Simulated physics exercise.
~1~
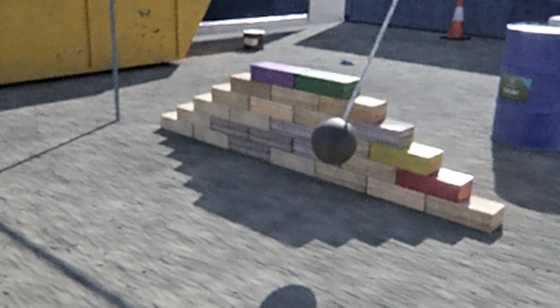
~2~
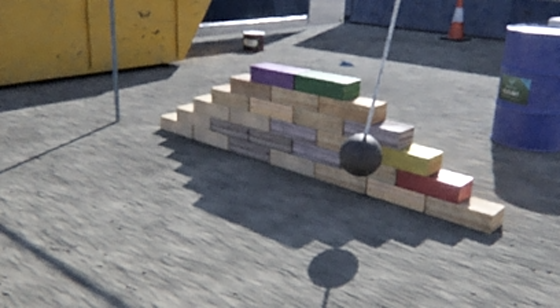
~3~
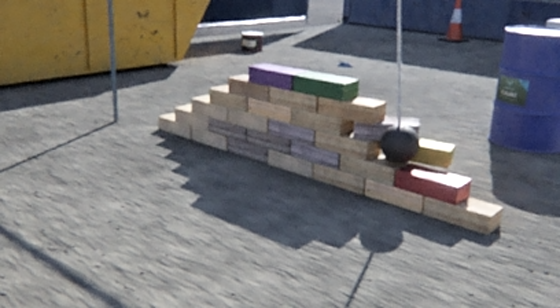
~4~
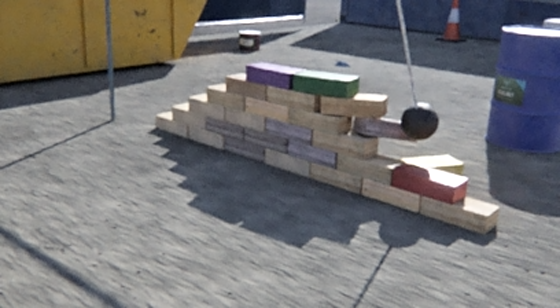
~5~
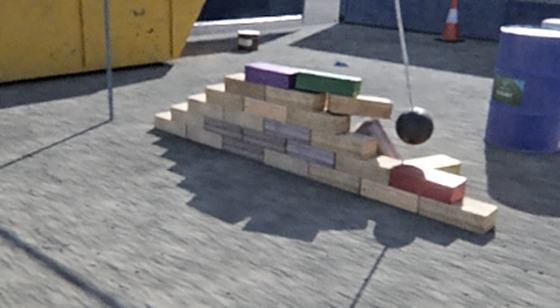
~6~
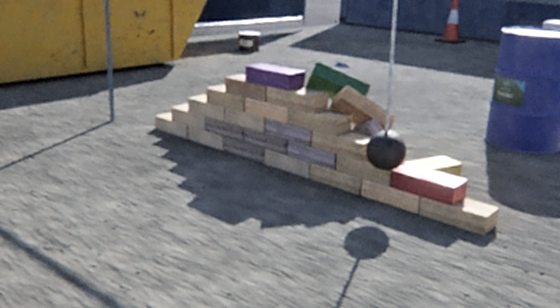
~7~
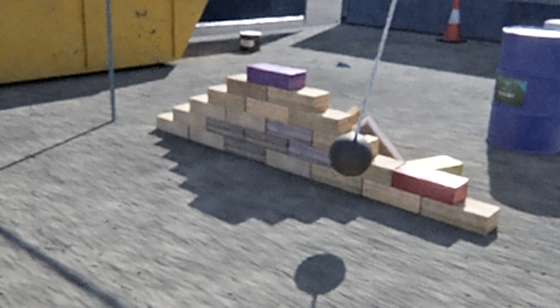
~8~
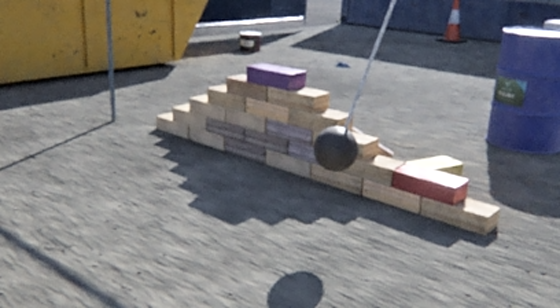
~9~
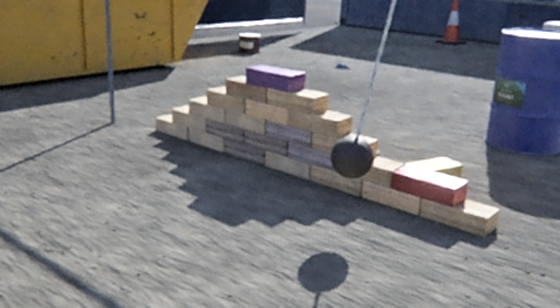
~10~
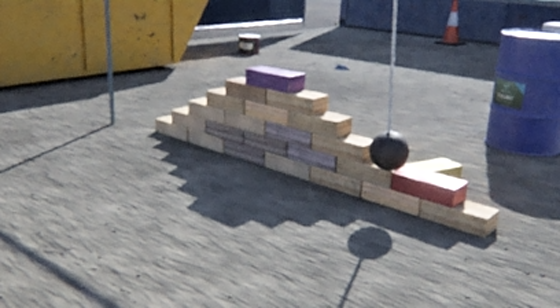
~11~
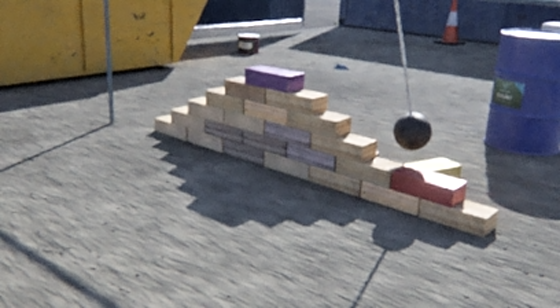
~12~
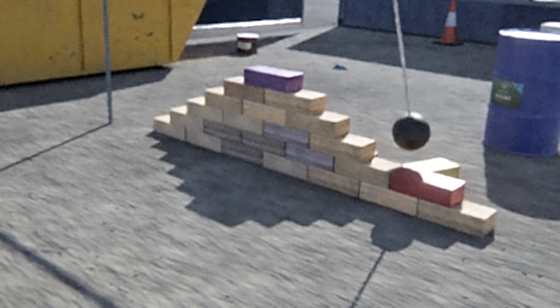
Swinging dark ball striking a stepped wall of loose wooden blocks, several including the green one falling, the purple one staying on top.
